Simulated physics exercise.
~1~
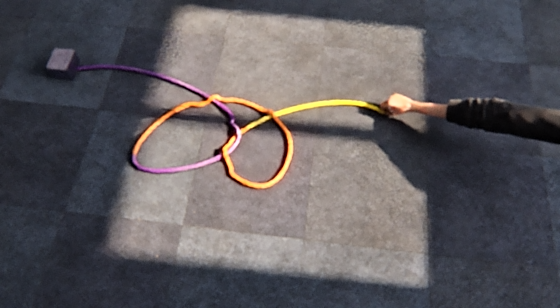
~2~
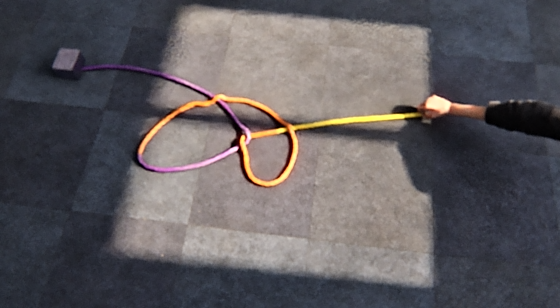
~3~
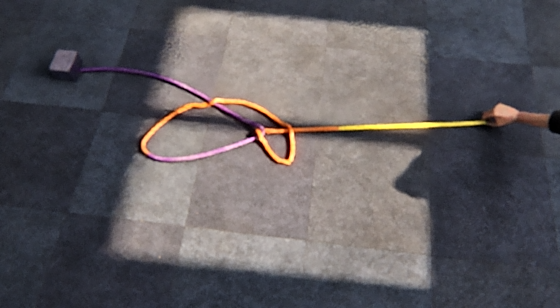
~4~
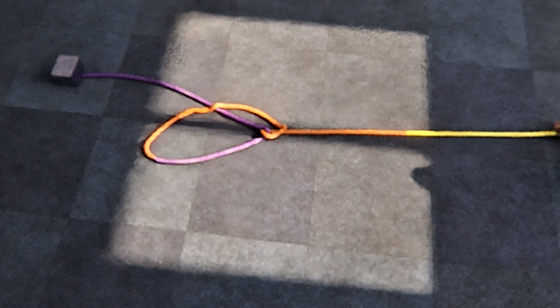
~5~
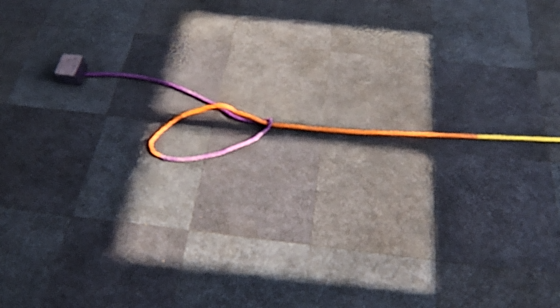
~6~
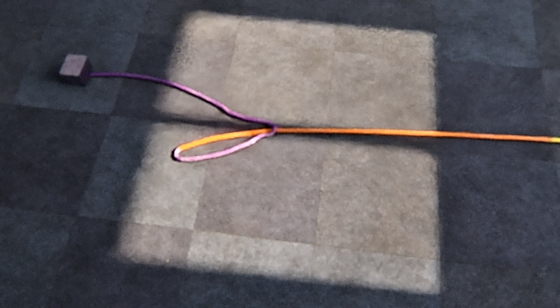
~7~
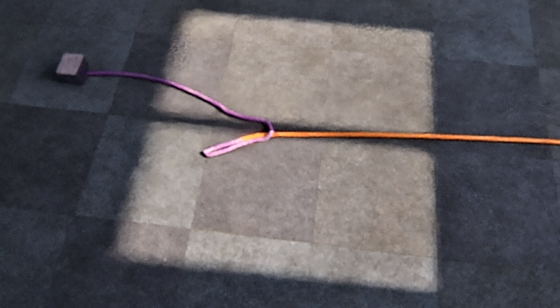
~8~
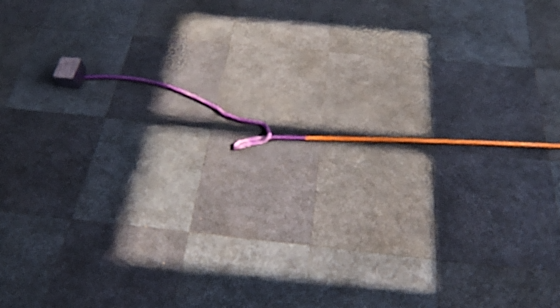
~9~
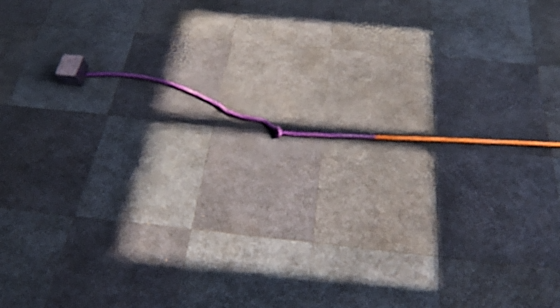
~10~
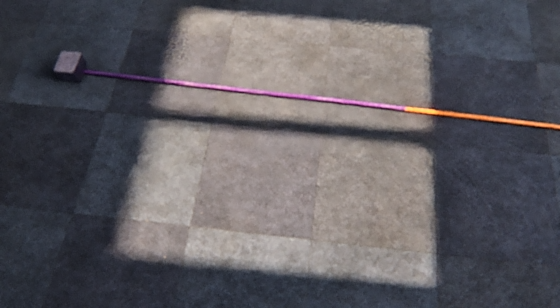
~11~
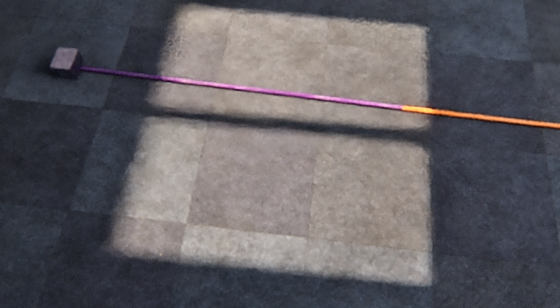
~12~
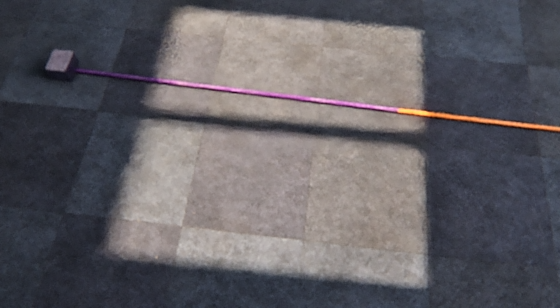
To begin with, a purple, orange and yellow rope lies in overlapping loops on a dark tiled floor crossed by a patch of light, its left end fixed to a small block. A hand grips the yellow end and pulls it to the right, soon passing out of view. The smaller right-hand loop shrinks and closes, then the larger left-hand loop narrows to a thin sliver. That last bit shortens to a small kink where the purple rope bends. Finally the kink slips out, leaving the rope straight and taut, with no knot.
